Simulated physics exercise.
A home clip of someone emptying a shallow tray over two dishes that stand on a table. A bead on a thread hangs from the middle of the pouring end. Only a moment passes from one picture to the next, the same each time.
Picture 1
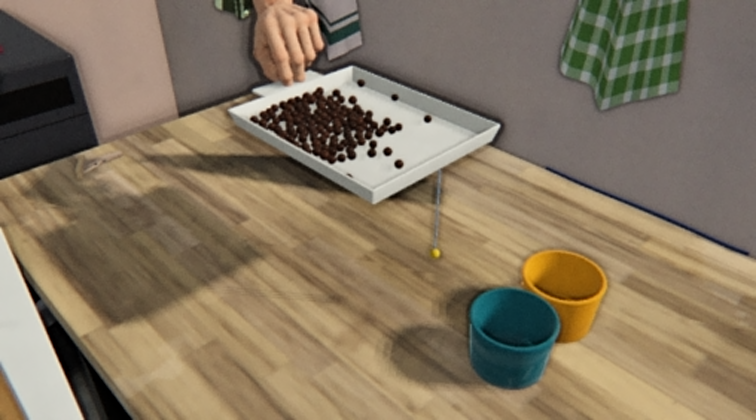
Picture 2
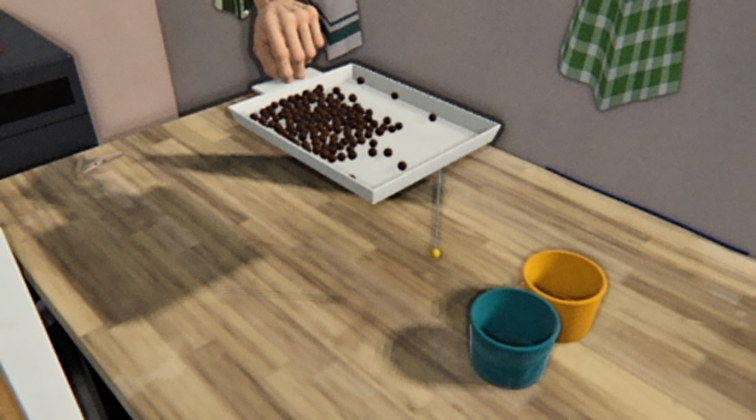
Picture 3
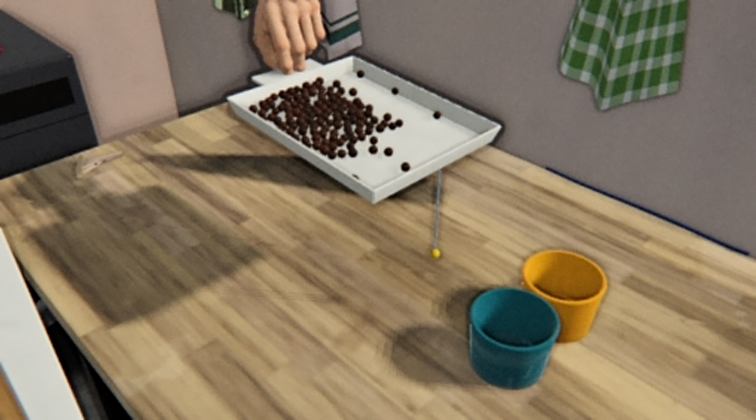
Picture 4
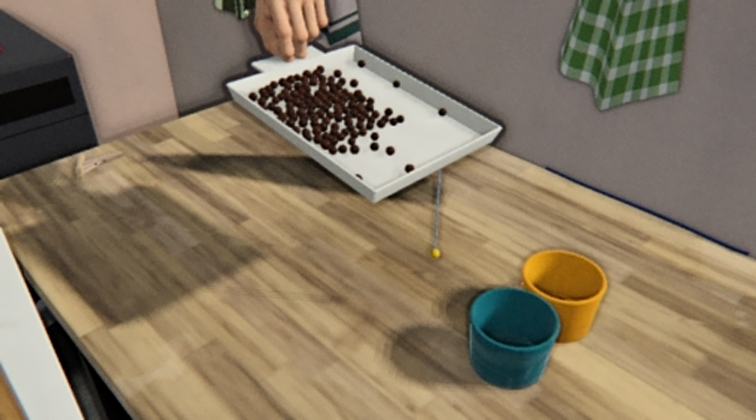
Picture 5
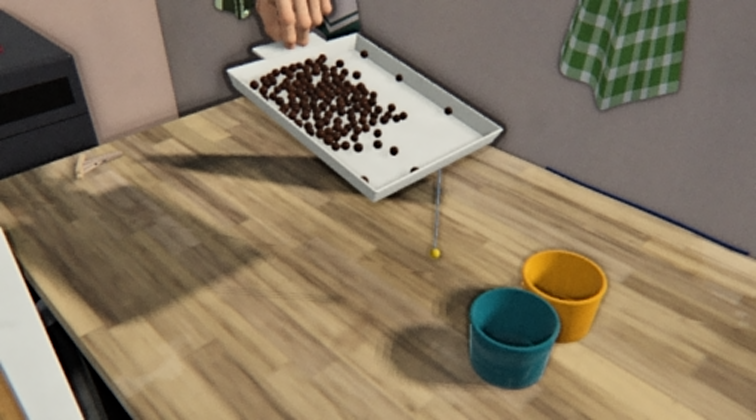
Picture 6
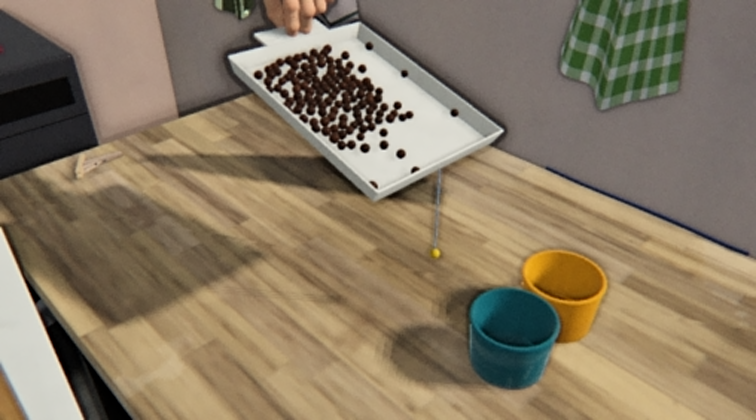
A hand at the top holds the far end of a shallow white tray above a wooden table, seen from above and to one side by a still camera. Dark brown balls cover the tray's far half, a yellow bead hangs on a thread from its near end, and a teal dish and an orange dish stand at right. The hand lifts the far end, tilting the tray gradually, while first a few balls roll, then the whole load shifts slightly toward the near end.
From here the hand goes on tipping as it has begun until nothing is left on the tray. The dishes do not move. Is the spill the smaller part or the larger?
Together they catch less than half.
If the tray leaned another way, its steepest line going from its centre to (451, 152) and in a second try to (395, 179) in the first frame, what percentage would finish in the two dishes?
About 0 and 0 per cent.
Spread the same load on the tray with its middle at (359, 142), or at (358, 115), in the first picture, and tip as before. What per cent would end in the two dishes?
In turn 0 and 0 in a hundred.
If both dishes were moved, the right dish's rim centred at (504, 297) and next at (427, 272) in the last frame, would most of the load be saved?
The first try: Not half. The second: Not half.
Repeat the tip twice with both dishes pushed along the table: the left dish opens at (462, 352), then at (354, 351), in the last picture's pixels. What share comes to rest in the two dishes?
In turn 0 and 20 in a hundred.
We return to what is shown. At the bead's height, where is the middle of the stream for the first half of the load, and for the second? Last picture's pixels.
First near (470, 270), later near (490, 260).
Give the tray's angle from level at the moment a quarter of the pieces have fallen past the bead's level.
Near 85 degrees.
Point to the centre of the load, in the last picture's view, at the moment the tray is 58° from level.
Around (448, 154).
Just after the last frame, tray tipped steeply; the larger part on the tray; just a few in the right dish; about a tenth outside both; about a tenth in the air.
A moment on, tray tipped right over; about a tenth on the tray; just a few in the left dish; roughly half outside both; roughly a third in the air.
Further on, tray tipped past a quarter turn; just a few in the left dish; almost all outside both.
When it is over, tray tipped past a quarter turn; just a few in the left dish; not one in the right dish; almost all outside both.
